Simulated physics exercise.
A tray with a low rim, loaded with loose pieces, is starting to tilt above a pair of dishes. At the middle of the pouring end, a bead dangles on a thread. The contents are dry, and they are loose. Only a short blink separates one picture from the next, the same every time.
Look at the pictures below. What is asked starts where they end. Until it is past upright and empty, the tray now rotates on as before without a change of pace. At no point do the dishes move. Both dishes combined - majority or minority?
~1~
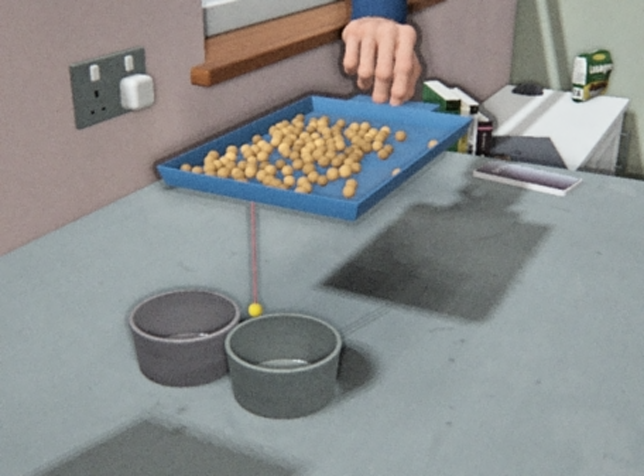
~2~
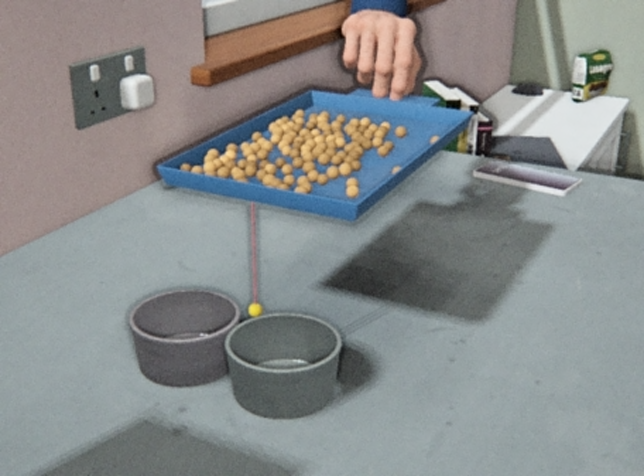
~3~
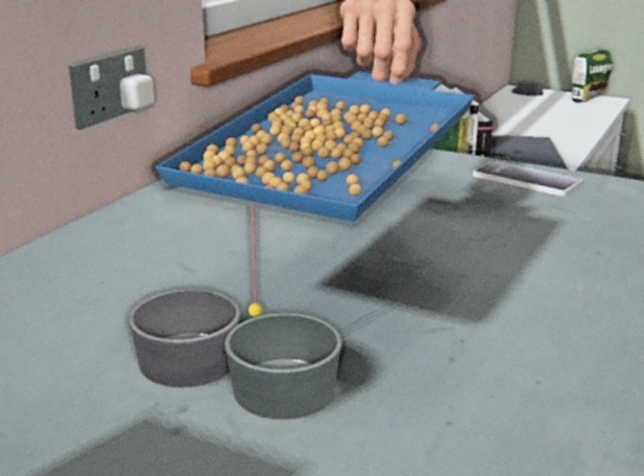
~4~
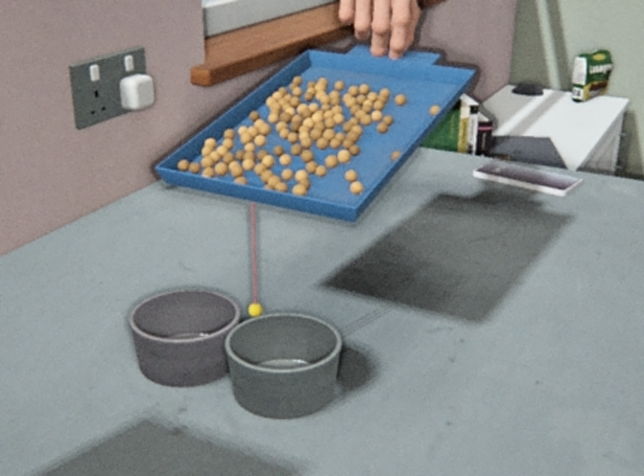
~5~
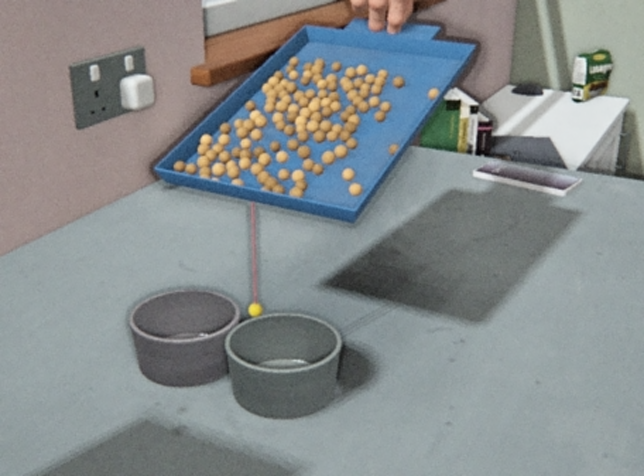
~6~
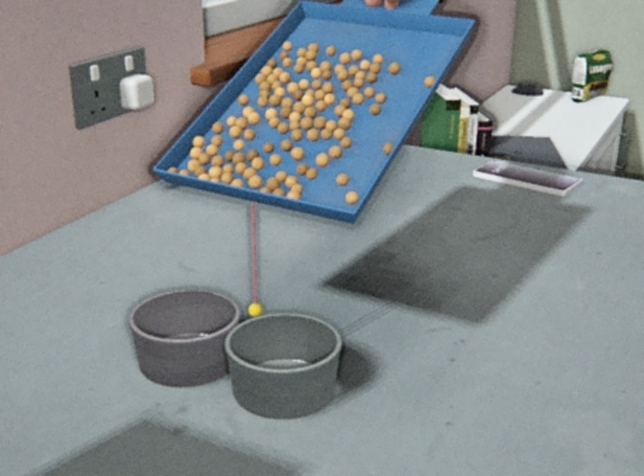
Basically it's a mostly lost load, that one.
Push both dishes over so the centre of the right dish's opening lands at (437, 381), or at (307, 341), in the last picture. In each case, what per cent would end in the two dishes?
20% for the first placement, 10% for the second.
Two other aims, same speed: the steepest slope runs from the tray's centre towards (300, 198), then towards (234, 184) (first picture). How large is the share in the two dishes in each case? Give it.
I'd expect around 20 in a hundred first and around 60 in a hundred second.
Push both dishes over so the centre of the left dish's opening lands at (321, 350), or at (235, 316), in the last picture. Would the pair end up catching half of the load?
Short of half, then short of half.
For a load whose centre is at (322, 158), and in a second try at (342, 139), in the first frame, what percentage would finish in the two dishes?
First case: Around 20 %; second case: Around 20 %.
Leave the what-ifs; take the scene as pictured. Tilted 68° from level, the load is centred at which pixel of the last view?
Somewhere near pixel (254, 209).
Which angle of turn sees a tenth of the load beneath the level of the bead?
About 65 degrees.
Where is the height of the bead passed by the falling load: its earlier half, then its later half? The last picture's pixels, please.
(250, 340), then (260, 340).
Soon, tray tipped steeply; about half on the tray; a stray few in the right dish; a small part outside both; about a third in the air.
A while on, tray tipped past a quarter turn; a small part in the right dish; a small part in the left dish; about two thirds outside both; about a quarter in the air.
Towards the end, tray tipped past a quarter turn; a small part in the right dish; a small part in the left dish; most outside both.
Finally, tray tipped past a quarter turn; a small part in the right dish; a small part in the left dish; most outside both.
